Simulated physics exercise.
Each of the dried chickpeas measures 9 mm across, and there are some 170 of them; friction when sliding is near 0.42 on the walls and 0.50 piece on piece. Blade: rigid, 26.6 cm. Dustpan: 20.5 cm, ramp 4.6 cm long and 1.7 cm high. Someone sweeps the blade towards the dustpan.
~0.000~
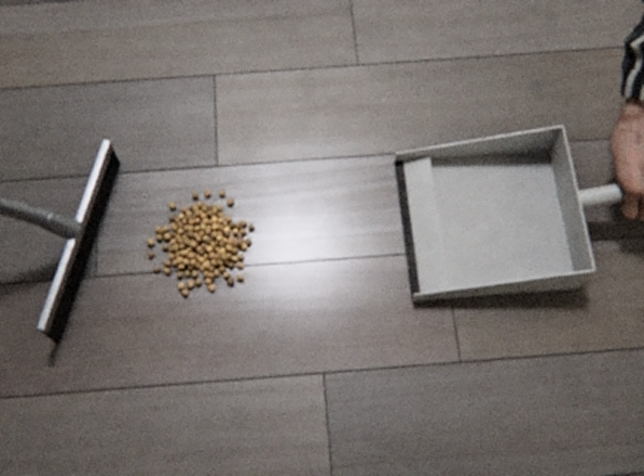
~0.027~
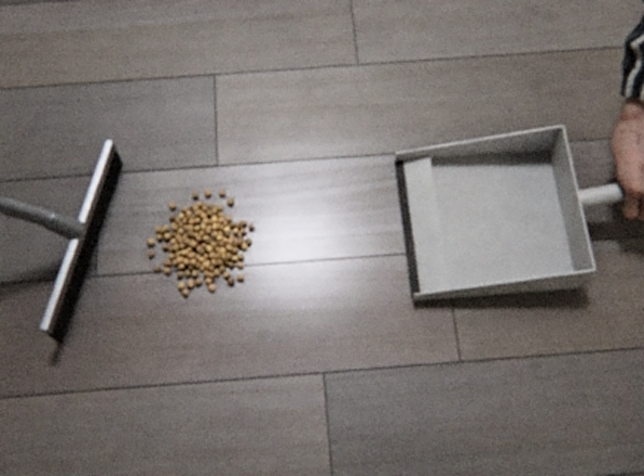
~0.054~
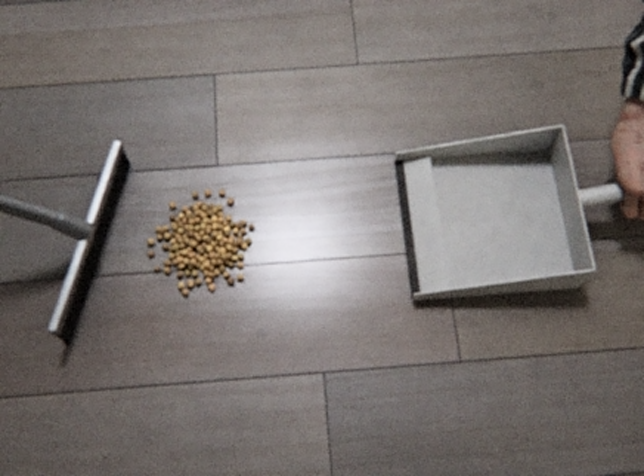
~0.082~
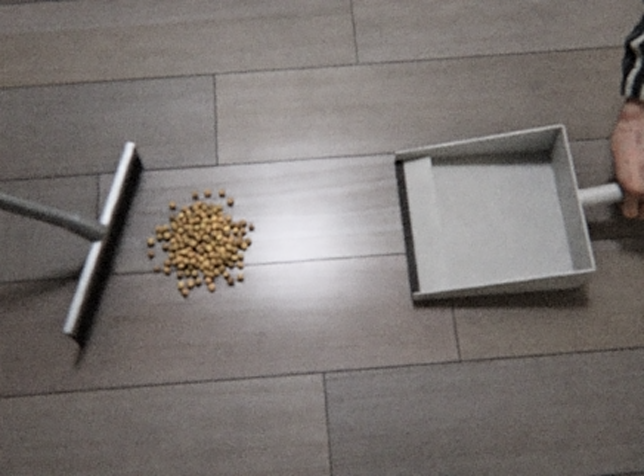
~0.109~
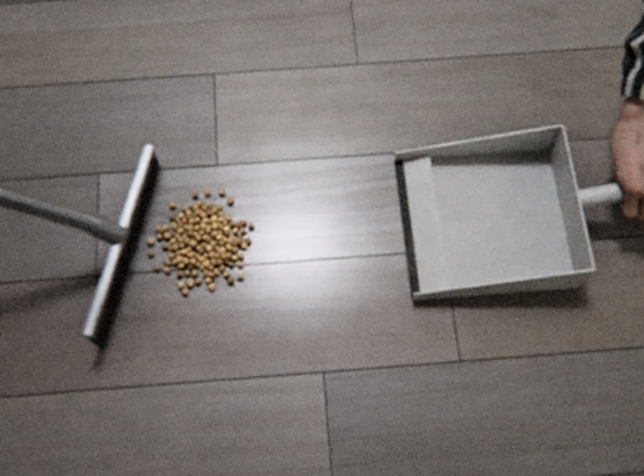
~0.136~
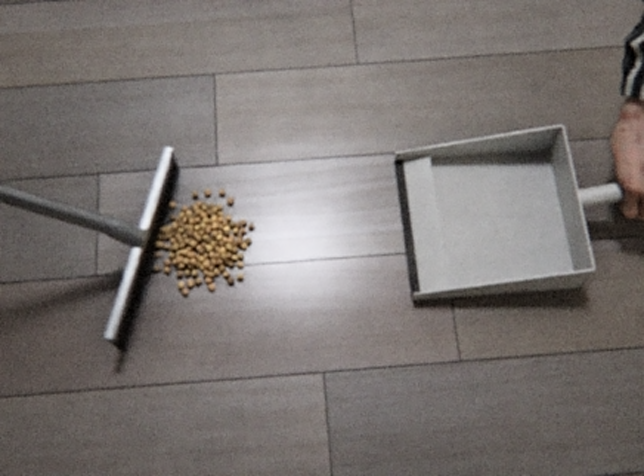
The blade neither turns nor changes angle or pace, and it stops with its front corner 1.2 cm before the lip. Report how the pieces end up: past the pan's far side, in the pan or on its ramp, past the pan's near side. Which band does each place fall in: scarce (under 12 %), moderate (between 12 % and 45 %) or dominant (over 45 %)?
Far side: Scarce; pan: Moderate; near side: Moderate.
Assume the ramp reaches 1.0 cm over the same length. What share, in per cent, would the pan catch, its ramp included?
Then around 35 percent, ramp counted.
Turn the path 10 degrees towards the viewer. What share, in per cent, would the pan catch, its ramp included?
Then about 15 per cent.
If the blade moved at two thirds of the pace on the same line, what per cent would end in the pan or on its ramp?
It would come to roughly 20 percent.
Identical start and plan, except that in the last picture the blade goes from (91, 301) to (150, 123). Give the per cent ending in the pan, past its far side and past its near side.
That ends as pan 0, far 15, and near 0.
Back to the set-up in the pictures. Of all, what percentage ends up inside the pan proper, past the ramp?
Estimate: Near 5 per cent of all.
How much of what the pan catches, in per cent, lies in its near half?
Around 80 percent.
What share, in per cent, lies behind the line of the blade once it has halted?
Some 5 percent, give or take.
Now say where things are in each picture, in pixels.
Blade from (44, 329) to (108, 147), moved 0.0 cm, 0 of the pieces shifted so far; middle of the pieces at (202, 239); pan at (498, 222), in the first frame.
Blade from (47, 329) to (111, 147), moved 0.4 cm, 0 of the pieces shifted so far; middle of the pieces at (202, 238), in the second frame.
Blade from (56, 330) to (119, 148), moved 1.4 cm, 0 of the pieces shifted so far; middle of the pieces at (202, 238), in the third frame.
Blade from (71, 332) to (132, 149), moved 3.3 cm, 0 of the pieces shifted so far; middle of the pieces at (202, 238), in the fourth frame.
Blade from (90, 335) to (150, 151), moved 5.8 cm, 0 of the pieces shifted so far; middle of the pieces at (202, 238), in the fifth frame.
Blade from (112, 338) to (170, 154), moved 8.5 cm, 5 of the pieces shifted so far; middle of the pieces at (202, 238); pan at (498, 221). Its pace works out near 0.99 m/s, heading 13 degrees towards the viewer's side, in the sixth frame.
After 0.30 s, middle of the blade 18 cm from the lip; 0 % over the lip, far side 0 %, near side 10 %.
Then, at 0.40 s, middle of the blade 9 cm from the lip; 0 % over the lip, far side 5 %, near side 20 %.
After 0.64 s, middle of the blade 5 cm from the lip; 30 % over the lip, far side 5 %, near side 30 %.
At rest (1.2 s), far side 5 %, pan 30 %, near side 30 %, in front of the lip or behind the blade 40 %.
